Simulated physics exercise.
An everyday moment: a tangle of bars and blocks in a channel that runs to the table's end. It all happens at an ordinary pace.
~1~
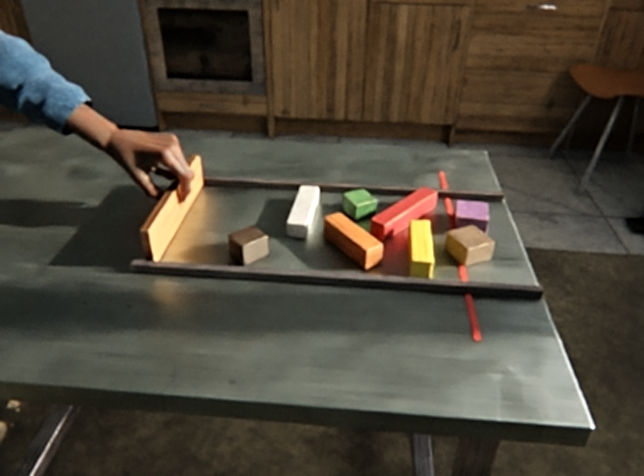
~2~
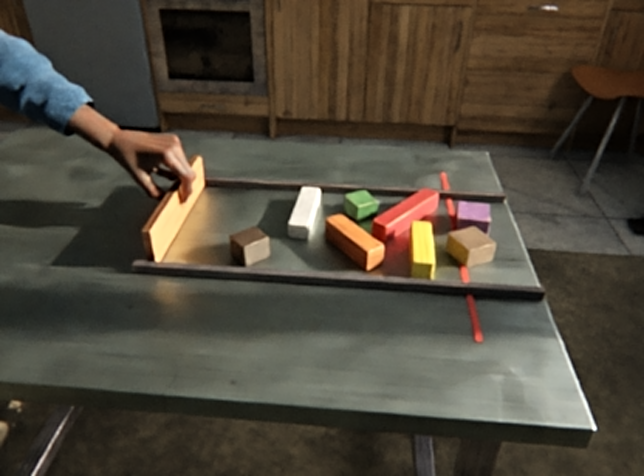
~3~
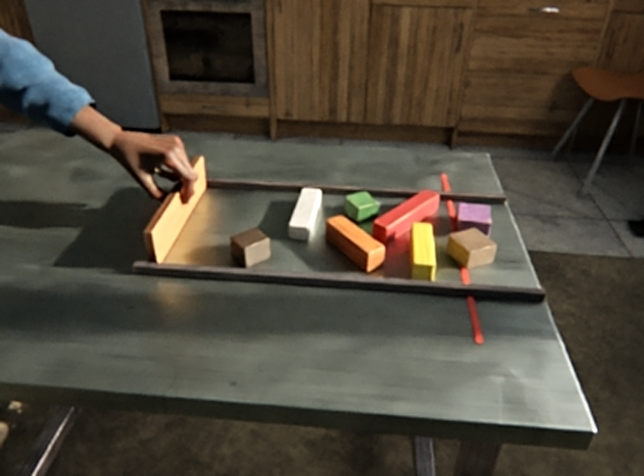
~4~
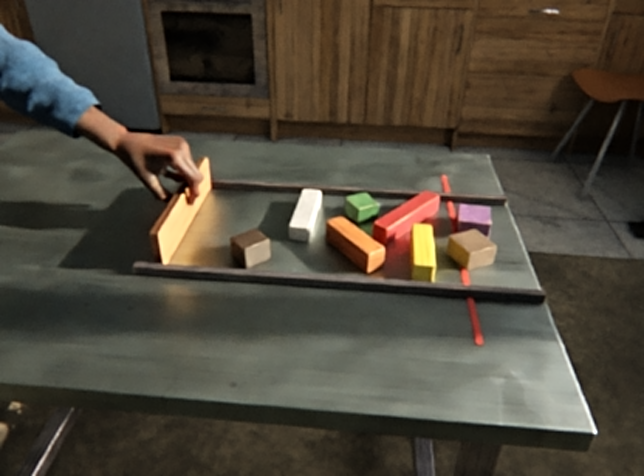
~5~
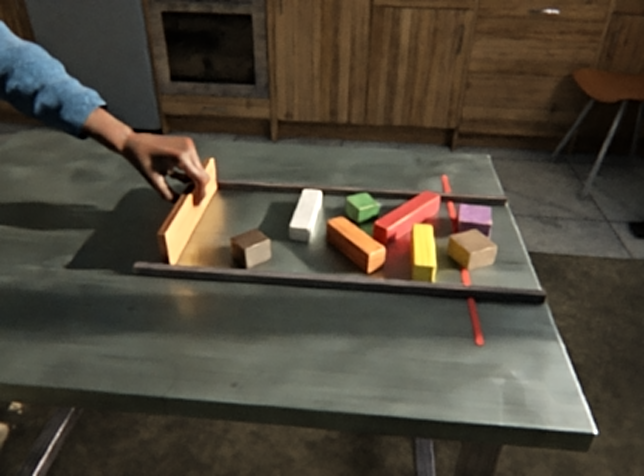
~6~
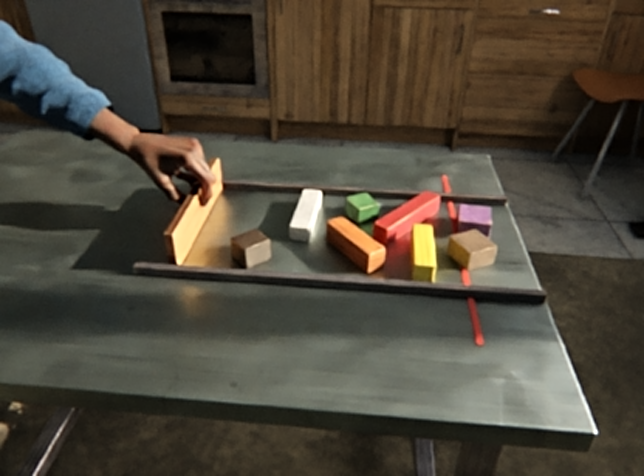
On a dark tabletop, a hand slides an upright wooden board slightly right along a channel, the scattered coloured blocks staying still.
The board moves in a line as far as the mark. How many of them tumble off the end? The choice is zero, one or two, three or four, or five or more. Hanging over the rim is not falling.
The number that fall off is one or two.
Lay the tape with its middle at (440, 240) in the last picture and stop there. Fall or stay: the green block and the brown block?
The green block holds on, the brown block goes over.
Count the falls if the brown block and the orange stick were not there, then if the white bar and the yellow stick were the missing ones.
It would be 1 and 0.
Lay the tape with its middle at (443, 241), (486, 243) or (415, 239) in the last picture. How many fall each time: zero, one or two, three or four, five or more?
For each place: Just one or two; either three or four; none at all.
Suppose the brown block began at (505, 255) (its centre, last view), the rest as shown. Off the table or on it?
From there it goes over.
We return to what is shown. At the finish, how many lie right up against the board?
The number is 2.
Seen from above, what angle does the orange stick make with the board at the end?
Some 0 degrees.
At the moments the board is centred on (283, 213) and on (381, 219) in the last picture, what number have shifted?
First 1, then 7.
A little later, none off yet; purple block at rest near (473, 222); brown block at rest near (472, 250); yellow stick at rest near (422, 252).
Next, none off yet; purple block at rest near (473, 222); brown block at rest near (472, 250); yellow stick at rest near (424, 252).
Later still, none off yet; purple block shifted about its own width near (495, 222); brown block shifted about its own width near (520, 260); yellow stick shifted about its own width near (492, 257).
When it is over, the number that fall off is one or two; down, brown block and purple block.
